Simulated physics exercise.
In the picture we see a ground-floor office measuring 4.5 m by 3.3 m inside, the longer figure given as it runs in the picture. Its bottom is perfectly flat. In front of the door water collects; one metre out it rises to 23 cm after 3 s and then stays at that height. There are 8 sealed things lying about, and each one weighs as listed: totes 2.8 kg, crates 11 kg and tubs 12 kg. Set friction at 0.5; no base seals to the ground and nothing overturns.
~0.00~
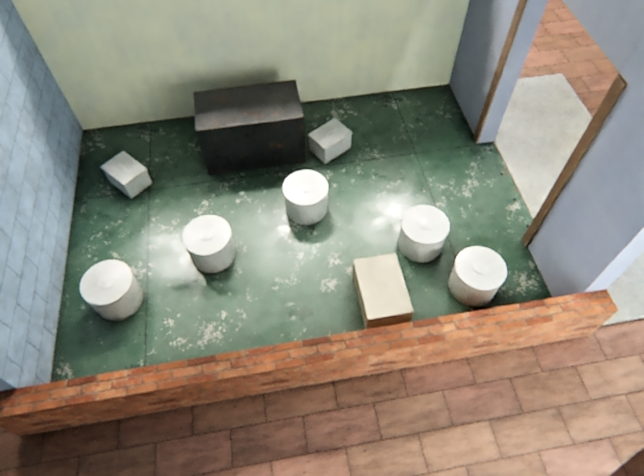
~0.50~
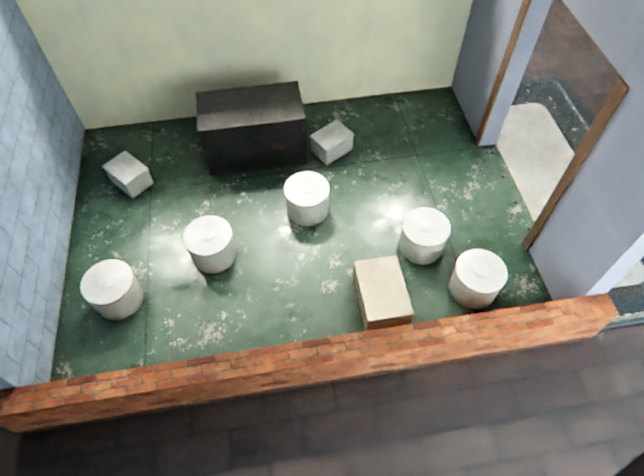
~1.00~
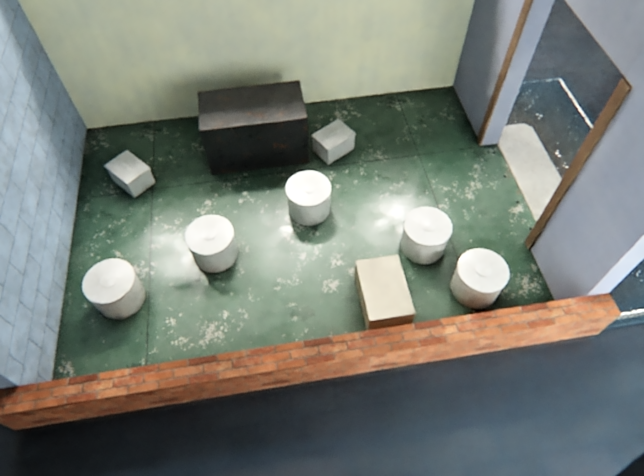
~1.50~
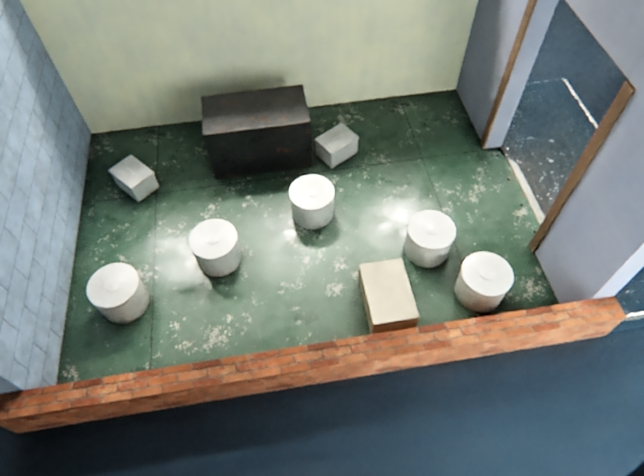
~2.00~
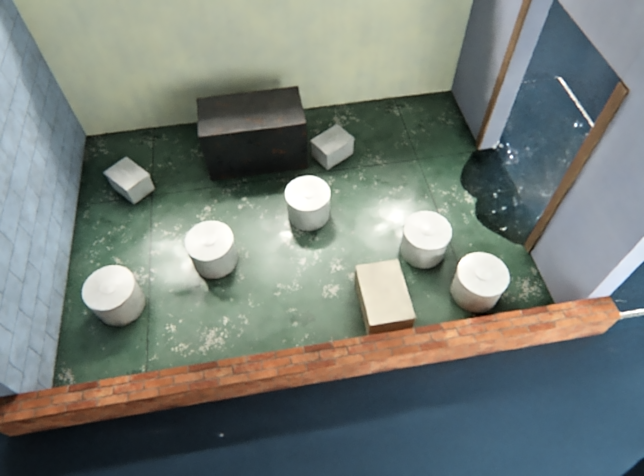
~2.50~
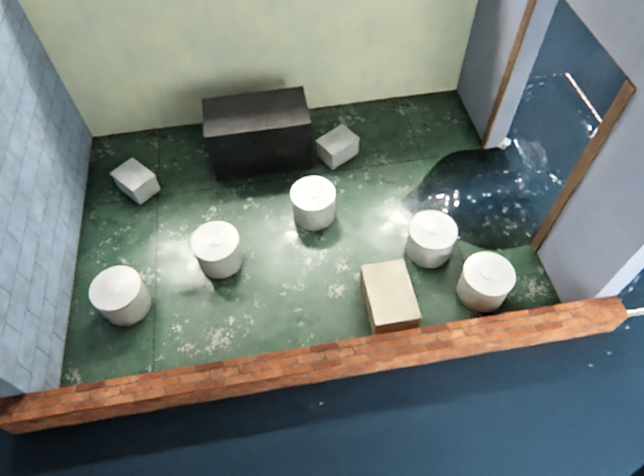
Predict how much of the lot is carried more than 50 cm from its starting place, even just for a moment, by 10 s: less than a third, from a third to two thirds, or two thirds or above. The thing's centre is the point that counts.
My guess is it lands in the top band.
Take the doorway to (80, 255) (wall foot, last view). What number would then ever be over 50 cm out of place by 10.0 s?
In that case 7 of them.
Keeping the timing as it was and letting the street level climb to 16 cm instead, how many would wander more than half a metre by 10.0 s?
I count 4 of them in that case.
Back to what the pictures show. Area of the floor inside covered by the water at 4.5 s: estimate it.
Roughly 9.0 m2 of it is wet.
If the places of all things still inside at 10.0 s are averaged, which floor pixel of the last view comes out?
Centred roughly on (184, 218).
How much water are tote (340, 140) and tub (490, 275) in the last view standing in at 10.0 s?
Around 16 cm and 5 cm.
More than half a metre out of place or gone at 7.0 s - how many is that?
By my reckoning, 6.
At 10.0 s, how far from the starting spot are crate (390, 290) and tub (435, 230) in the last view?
The first is 250 cm from its start, the second 350 cm.
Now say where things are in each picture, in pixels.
In the first picture, a tote at (123, 167) rests on the ground; a crate at (383, 285), on the bottom; water covers 0.0 m2; 0 of 8 have shifted.
In the second picture, a tote at (125, 167), on the bottom; a crate at (383, 287), on the bottom; water covers 0.0 m2; 0 of 8 have shifted.
In the third picture, a tote at (127, 166), on the bottom; a crate at (385, 286) rests on the ground; water covers 0.0 m2; 0 of 8 have shifted.
In the fourth picture, a tote at (131, 171), on the bottom; a crate at (388, 290), on the bottom; 0.0 m2 under water; 0 of 8 have shifted.
In the fifth picture, a tote at (126, 173) rests on the ground; a crate at (385, 291) rests on the ground; 0.3 m2 under water; 0 of 8 have shifted.
In the sixth picture, a tote at (132, 174) rests on the ground; a crate at (390, 291), on the bottom; water covers 1.1 m2; 0 of 8 have shifted.
After 3.5 s 0 of 8 are over 50 cm from their spots; 0 afloat.
After 4.5 s 3 of 8 are over 50 cm from their spots; 1 afloat.
After 7.0 s 6 of 8 are over 50 cm from their spots; 5 afloat.
After 10.0 s 7 of 8 are over 50 cm from their spots, and 7 have been at some point; 7 afloat.
